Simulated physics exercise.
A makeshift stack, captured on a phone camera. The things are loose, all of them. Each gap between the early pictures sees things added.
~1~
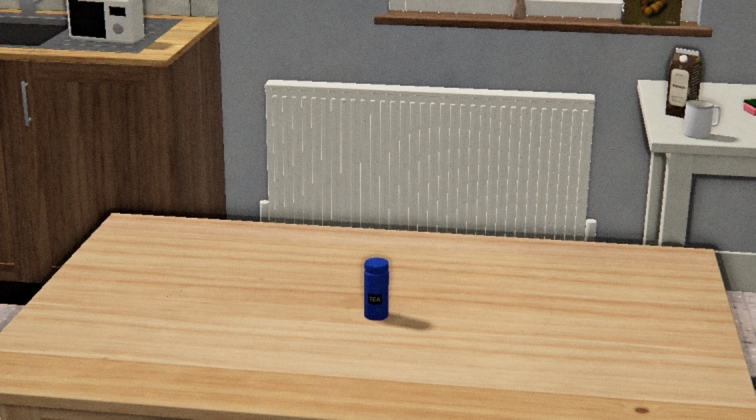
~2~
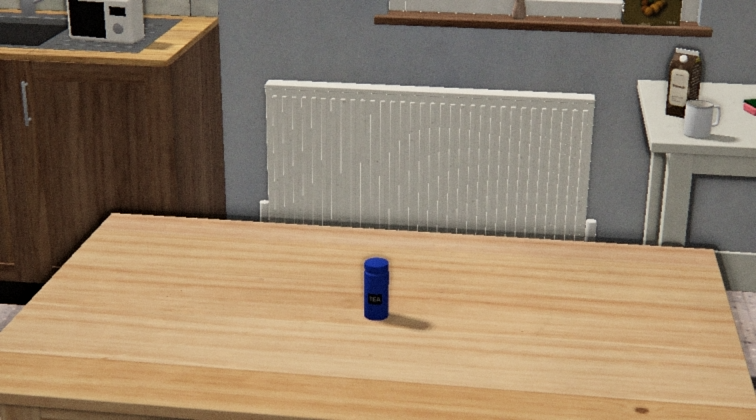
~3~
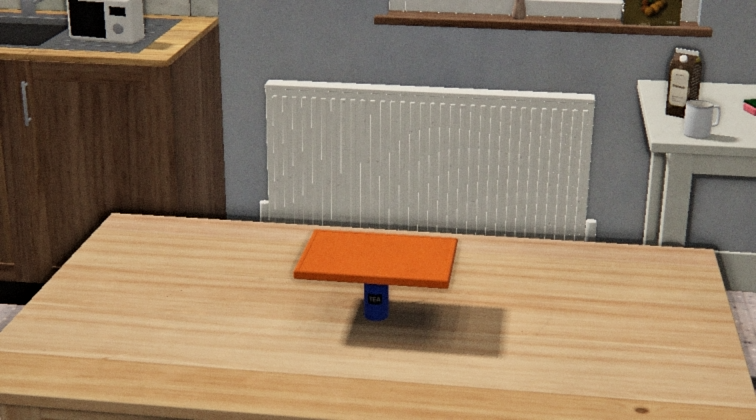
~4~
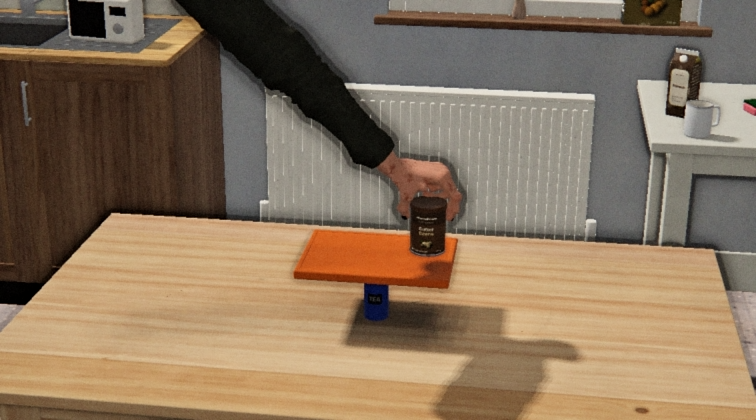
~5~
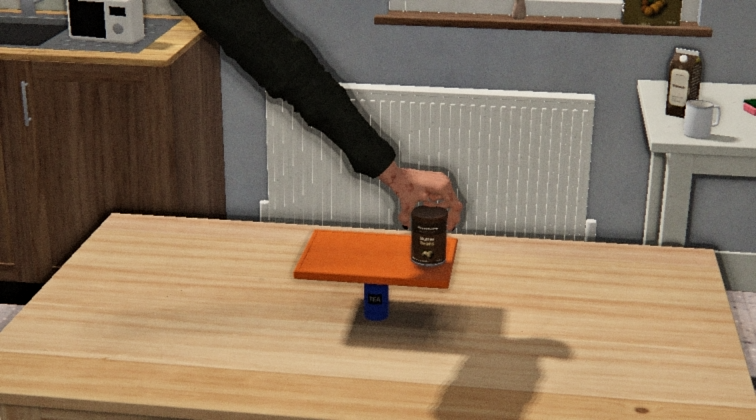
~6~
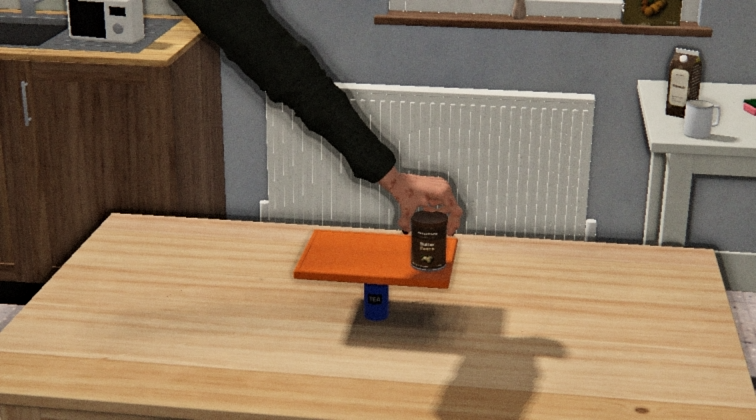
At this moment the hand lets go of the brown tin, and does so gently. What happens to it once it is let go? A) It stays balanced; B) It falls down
It falls down.
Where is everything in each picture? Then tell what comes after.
In the first frame, the last thing is not in view yet.
In the second frame, the last thing is not in view yet.
In the third frame, the last thing is not in view yet; orange lid (378, 258).
In the fourth frame, coming down; brown tin (428, 226); orange lid (378, 258).
In the fifth frame, coming down; brown tin (429, 236); orange lid (378, 258).
In the sixth frame, set down, still held; brown tin (429, 241); orange lid (378, 258).
Then, 0.40 s on from there, brown tin now fallen; orange lid turned 63° from how it was put.
Then, 0.70 s on from there, orange lid now fallen; blue shaker shifted about its own width.
In the end, fallen, orange lid and brown tin; moved from the start, blue shaker. The stack gives way.
